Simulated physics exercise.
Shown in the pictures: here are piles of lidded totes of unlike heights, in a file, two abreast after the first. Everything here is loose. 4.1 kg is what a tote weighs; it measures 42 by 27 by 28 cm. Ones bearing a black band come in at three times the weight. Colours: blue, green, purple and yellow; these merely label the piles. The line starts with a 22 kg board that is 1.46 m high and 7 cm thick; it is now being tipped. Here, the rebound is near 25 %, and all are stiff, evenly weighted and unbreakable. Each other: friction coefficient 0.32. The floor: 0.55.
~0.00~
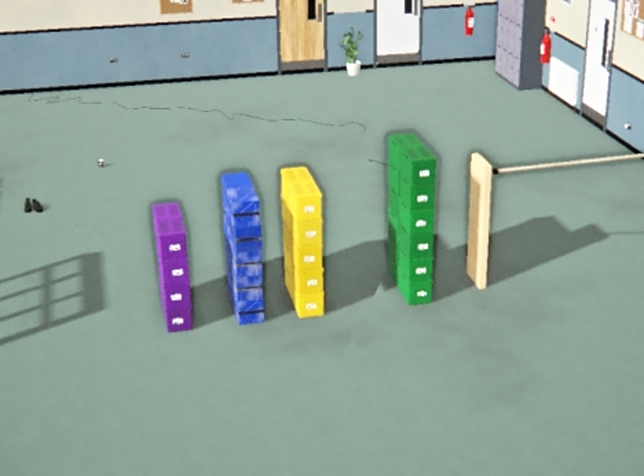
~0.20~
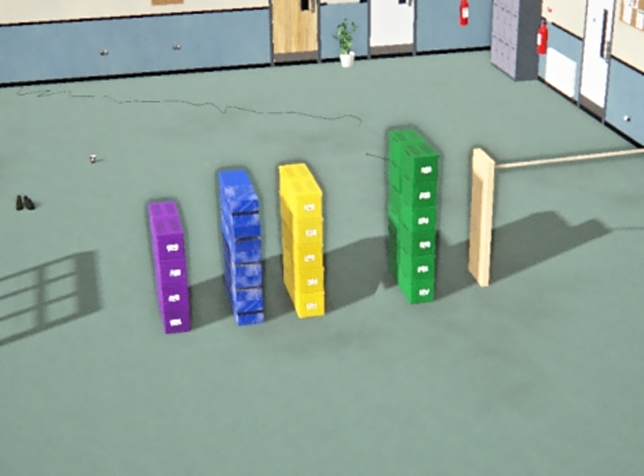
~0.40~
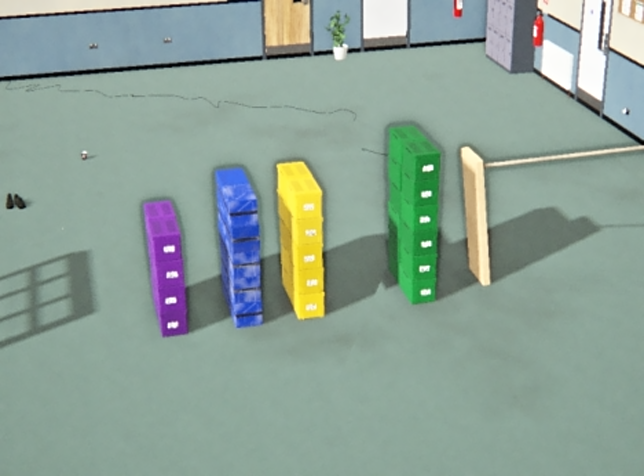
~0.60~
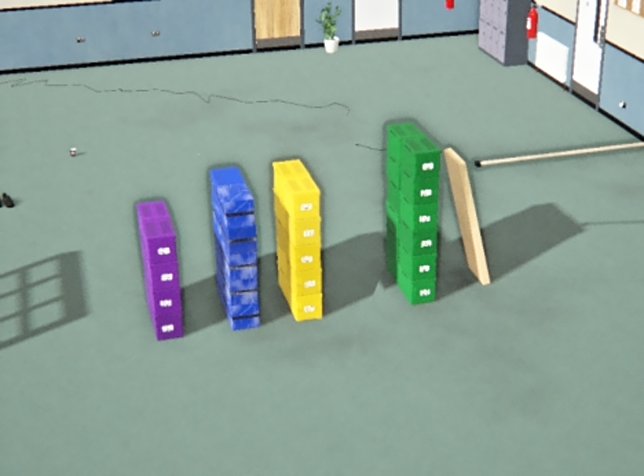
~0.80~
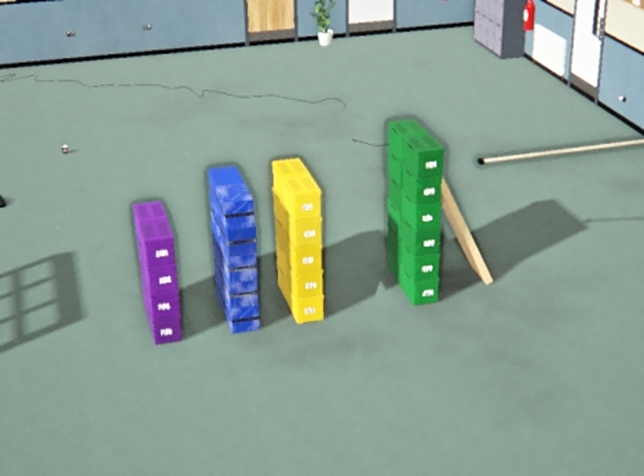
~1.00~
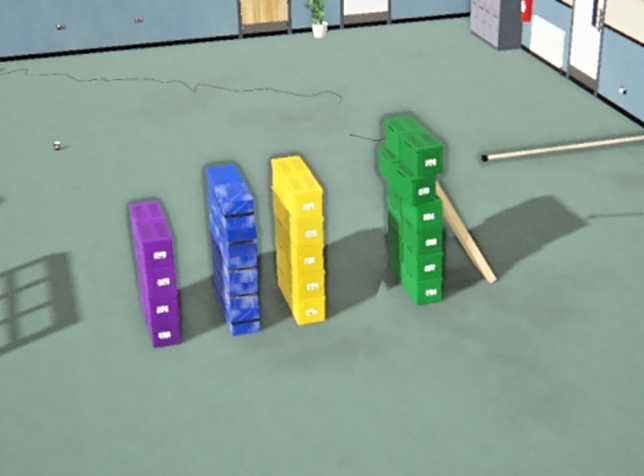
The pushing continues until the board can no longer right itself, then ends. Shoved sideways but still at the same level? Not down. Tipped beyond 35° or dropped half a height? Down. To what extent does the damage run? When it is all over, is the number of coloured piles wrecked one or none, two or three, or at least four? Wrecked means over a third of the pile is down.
The wreck count is at least four.
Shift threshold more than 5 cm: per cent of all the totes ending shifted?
The shifted ones make up 100 per cent.
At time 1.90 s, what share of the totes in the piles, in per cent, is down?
0 per cent at that moment.
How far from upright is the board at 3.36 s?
About 70 degrees from upright.
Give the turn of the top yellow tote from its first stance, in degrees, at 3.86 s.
Measured against how it began, the tilt is near 60 degrees.
After 1.90 s, board 49° from upright; none of the 40 totes down, 12 disturbed; top green tote 28° from how it stood, 12 cm lower.
After 2.42 s, board 74° from upright; 12 of the 40 totes down; top green tote 14° from how it stood, 50 cm lower; top yellow tote 7° from how it stood.
After 3.36 s, board 72° from upright; 36 of the 40 totes down; top green tote 52° from how it stood, 90 cm lower; top yellow tote 50° from how it stood, 59 cm lower.
After 3.86 s, board 72° from upright; 40 of the 40 totes down; top purple tote on its side; top blue tote on its side.
In the end (5.1 s), board 72° from upright; 40 of the 40 totes down; top blue tote on its side; top purple tote on its side. Wrecked, blue, green, purple and yellow.
